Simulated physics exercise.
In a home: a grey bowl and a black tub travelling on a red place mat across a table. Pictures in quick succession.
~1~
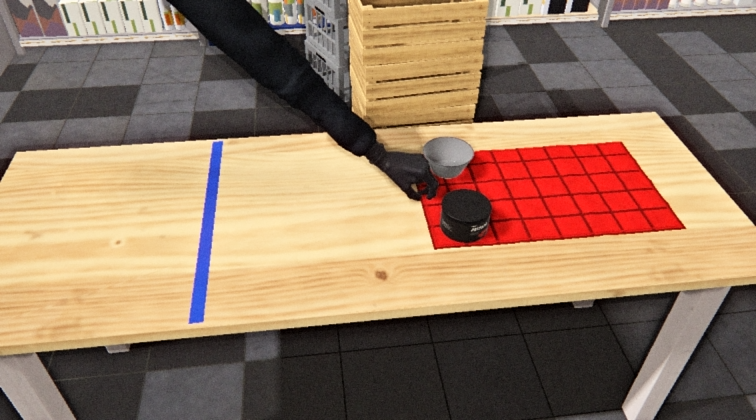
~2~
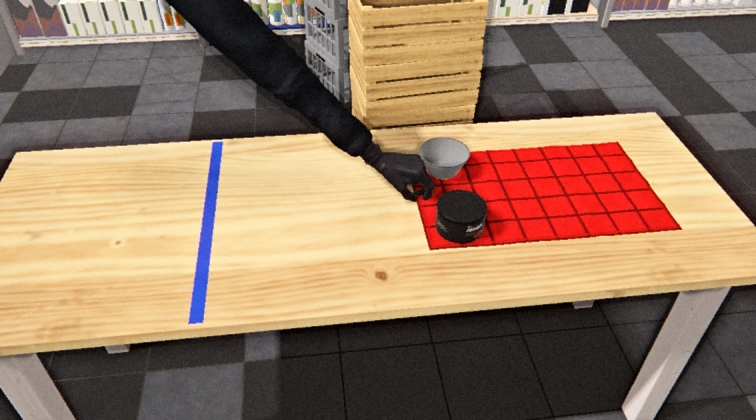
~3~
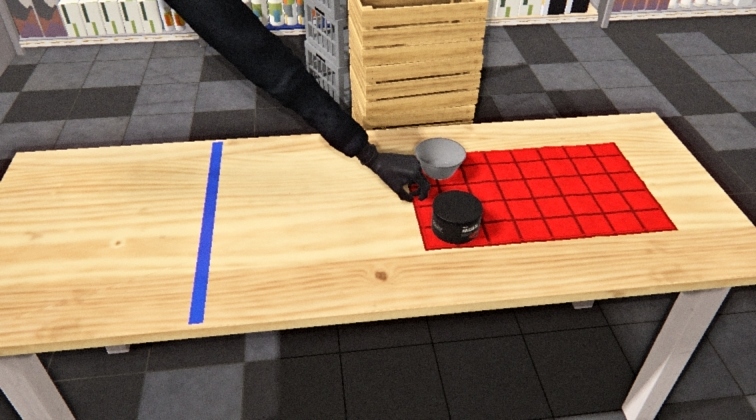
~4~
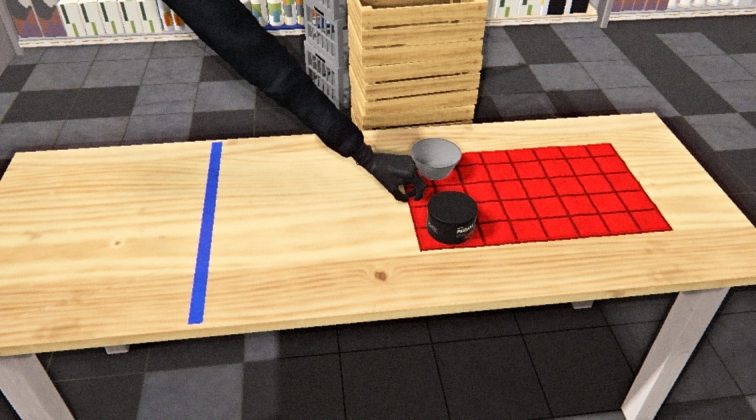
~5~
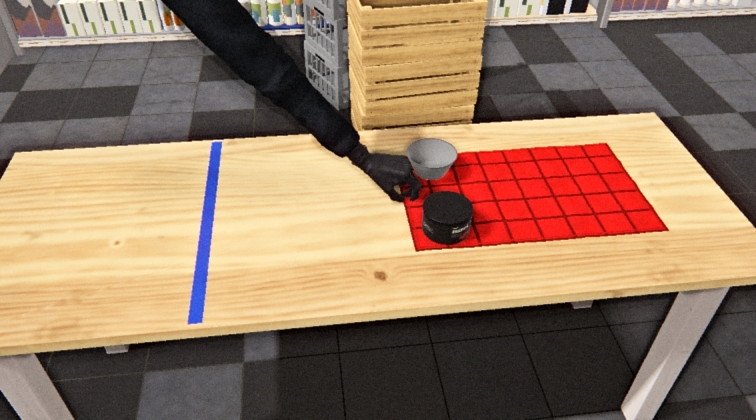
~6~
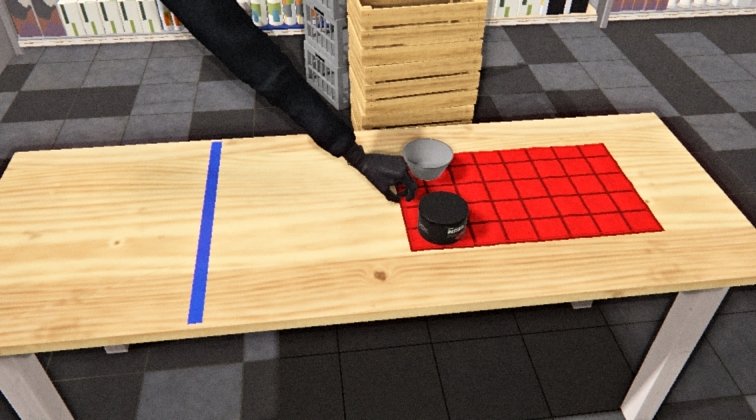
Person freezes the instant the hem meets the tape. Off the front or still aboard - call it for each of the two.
Grey bowl: Still aboard, black tub: Still aboard.
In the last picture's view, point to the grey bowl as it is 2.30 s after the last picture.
Roughly at (247, 175).
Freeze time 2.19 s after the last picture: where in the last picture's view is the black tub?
Estimated pixel: (244, 234).
Then, 2.19 s later than the last view, hem at the tape; grey bowl on the cloth near (253, 174); black tub on the cloth near (244, 234).
Then, 2.30 s later than the last view, hem at the tape; grey bowl on the cloth near (247, 175); black tub on the cloth near (237, 234).
Finally, hem at the tape; grey bowl on the cloth near (247, 175); black tub on the cloth near (237, 234). The grey bowl keeps its seat and the black tub stays on the cloth.
